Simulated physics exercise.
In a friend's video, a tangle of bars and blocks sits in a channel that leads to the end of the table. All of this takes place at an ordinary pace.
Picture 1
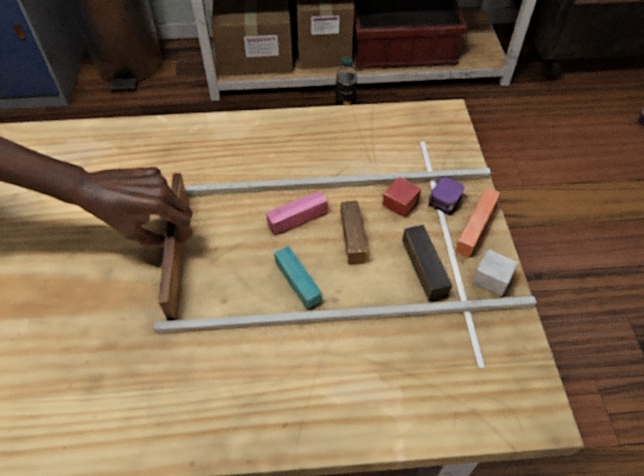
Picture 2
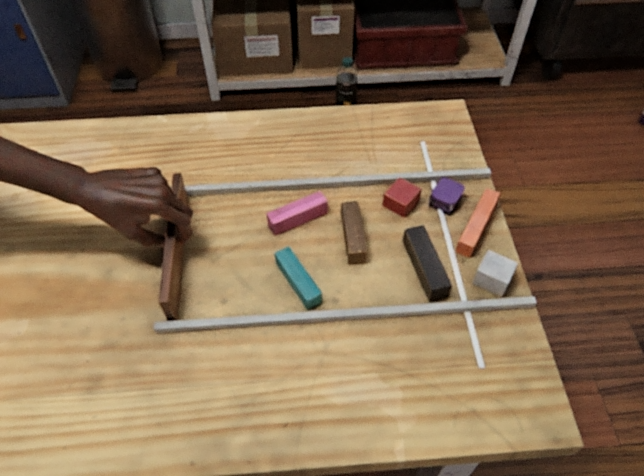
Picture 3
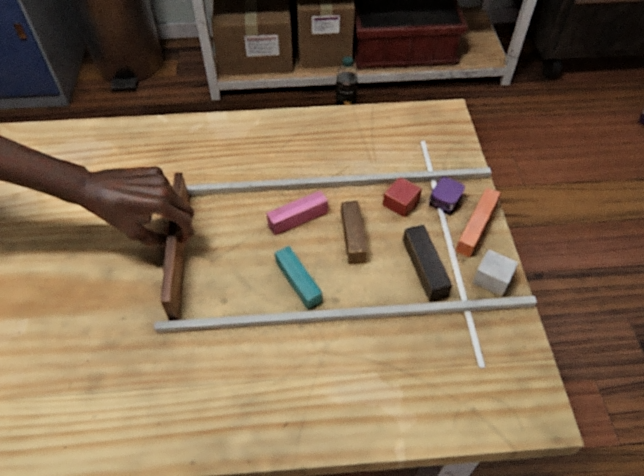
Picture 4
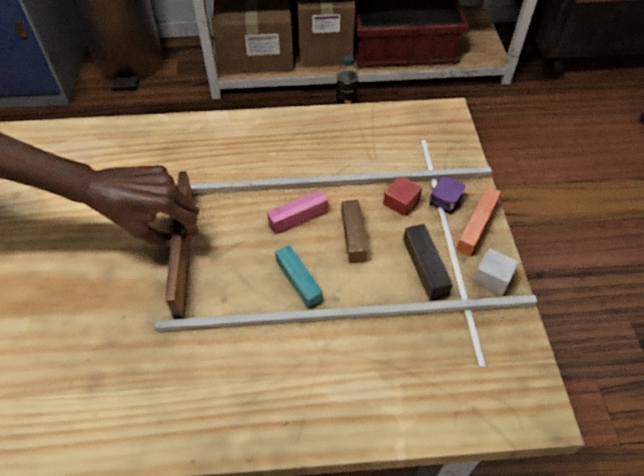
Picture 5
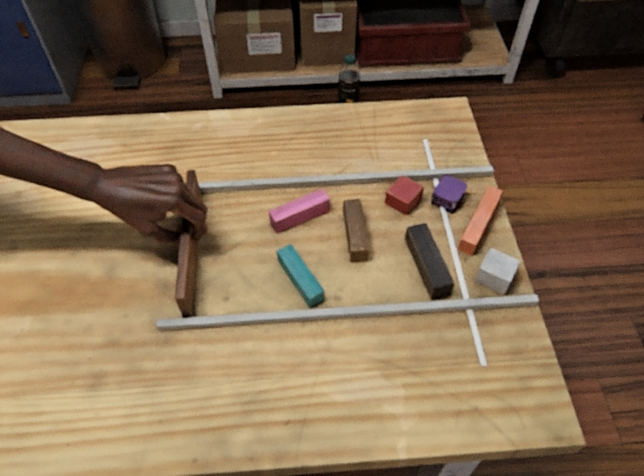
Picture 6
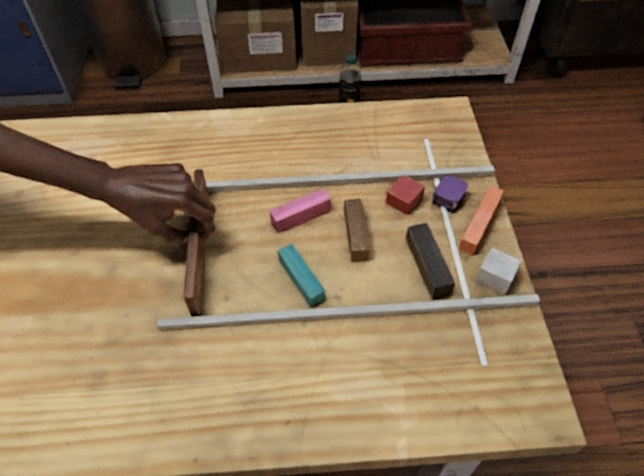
On a wooden table, a hand held a brown board upright at the left of a channel of scattered colourful bars and blocks, then slid it slightly right while the pieces stayed still.
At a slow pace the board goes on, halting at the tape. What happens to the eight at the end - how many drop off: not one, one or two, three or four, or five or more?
Watch it: Hardly any - one or two - go plunging down.
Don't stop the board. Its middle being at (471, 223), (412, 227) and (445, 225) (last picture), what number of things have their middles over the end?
Middles past end - pos 1: 3, pos 2: 0, pos 3: 1.
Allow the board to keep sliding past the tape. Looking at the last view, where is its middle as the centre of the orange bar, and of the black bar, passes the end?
I reckon its middle sits around (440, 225) and then around (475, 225).
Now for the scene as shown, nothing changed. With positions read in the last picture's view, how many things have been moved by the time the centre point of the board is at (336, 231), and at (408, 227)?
Note: First position 3; second position 7.
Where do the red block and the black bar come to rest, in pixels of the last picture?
About (471, 191), and the other about (504, 260).
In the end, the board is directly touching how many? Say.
In total, 2.
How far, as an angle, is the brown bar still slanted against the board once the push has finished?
It sits some 0° out of line.
Soon after, none off yet; orange bar at rest near (482, 219); white block at rest near (498, 271); purple case at rest near (450, 194).
At rest, the number that fall off is one or two; fallen, orange bar.
